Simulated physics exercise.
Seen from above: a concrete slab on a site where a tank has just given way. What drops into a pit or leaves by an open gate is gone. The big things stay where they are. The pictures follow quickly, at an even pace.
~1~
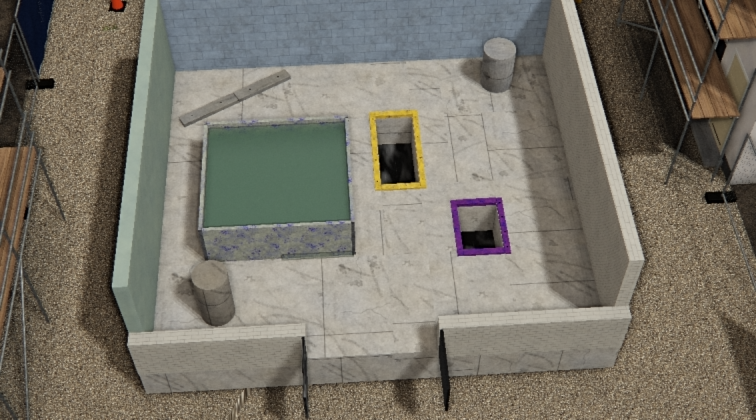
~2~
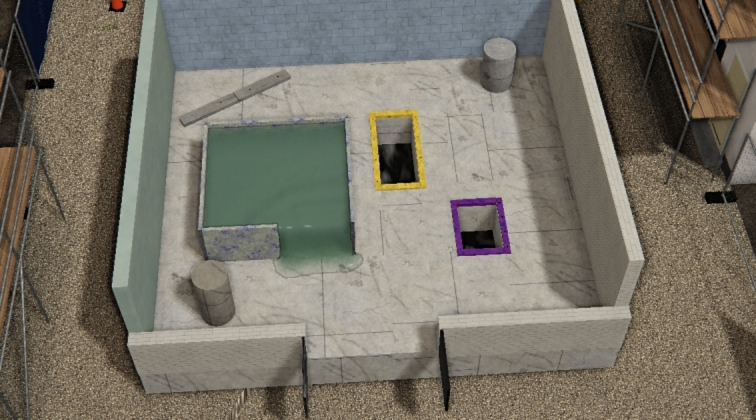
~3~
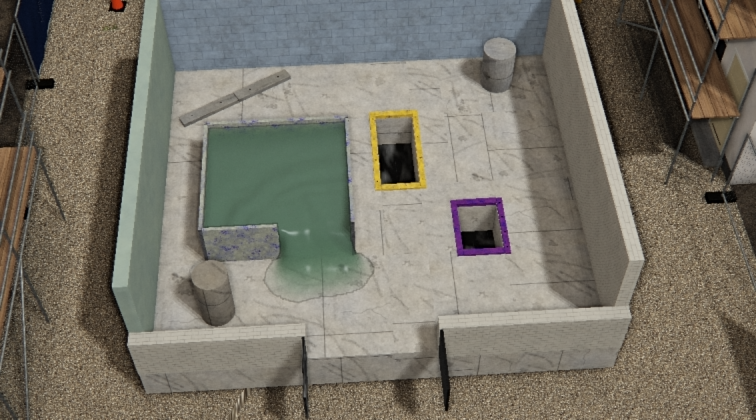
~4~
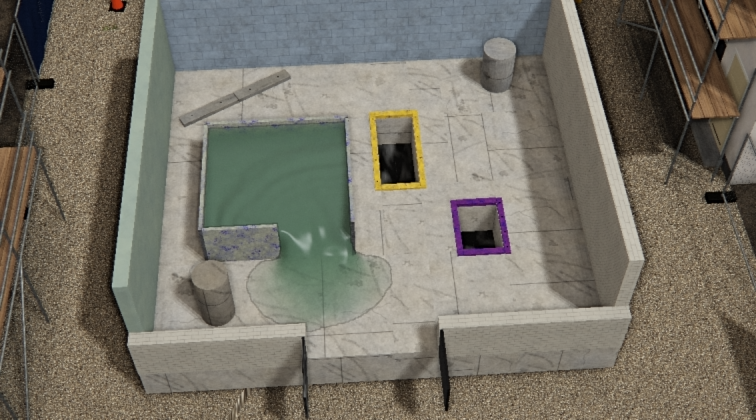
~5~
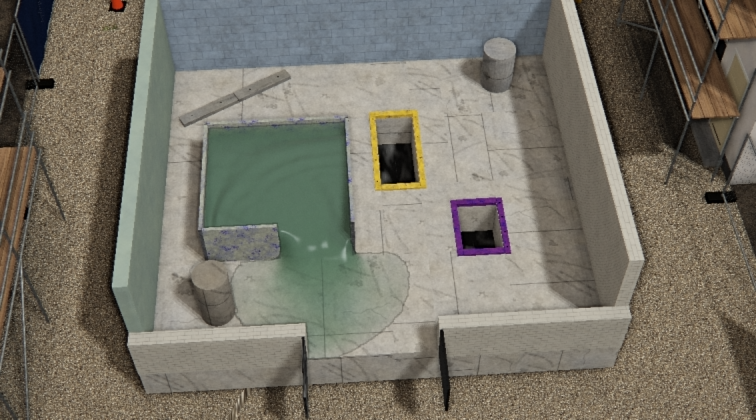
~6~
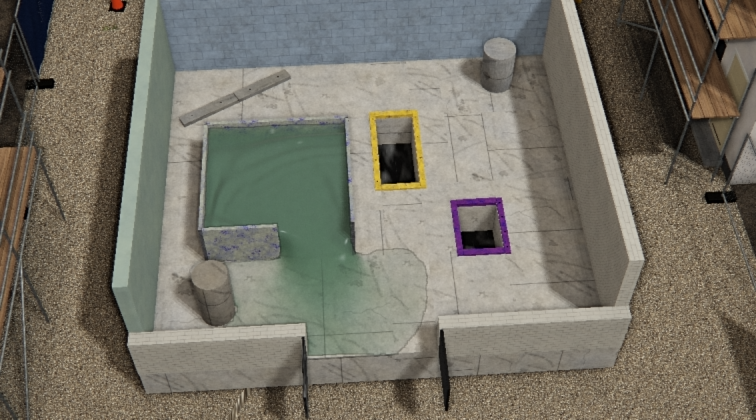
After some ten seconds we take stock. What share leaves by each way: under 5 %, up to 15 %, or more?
In the end: The gate takes over 15 %; the purple pit takes under 5 %; the yellow pit takes under 5 %.
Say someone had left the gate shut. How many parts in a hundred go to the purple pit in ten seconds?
Per cent: Purple 4.
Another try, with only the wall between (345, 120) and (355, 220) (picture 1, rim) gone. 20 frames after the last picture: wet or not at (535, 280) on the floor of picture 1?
Answer: Under water.
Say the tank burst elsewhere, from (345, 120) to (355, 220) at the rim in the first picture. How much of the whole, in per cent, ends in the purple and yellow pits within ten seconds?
Per cent: Purple 25, yellow 35.
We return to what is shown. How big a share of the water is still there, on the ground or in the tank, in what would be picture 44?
I make it 56 per cent.
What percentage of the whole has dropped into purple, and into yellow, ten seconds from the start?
About 0 and 0 per cent.
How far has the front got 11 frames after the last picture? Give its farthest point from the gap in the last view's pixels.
Roughly at (593, 330).
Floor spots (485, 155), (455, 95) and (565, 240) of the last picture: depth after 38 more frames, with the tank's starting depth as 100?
In that order: 2, 0 and 4 per cent.
A moment on, water covers 20 % of the floor; the gate 7 %, the purple pit 0 %, the yellow pit 0 %.
Next, water covers 25 % of the floor; the gate 18 %, the purple pit 0 %, the yellow pit 0 %.
Then, water covers 35 % of the floor; the gate 30 %, the purple pit 0 %, the yellow pit 0 %.
Later, water covers 60 % of the floor; the gate 44 %, the purple pit 0 %, the yellow pit 0 %.
In the end, water covers 85 % of the floor; the gate 55 %, the purple pit 0 %, the yellow pit 0 %.
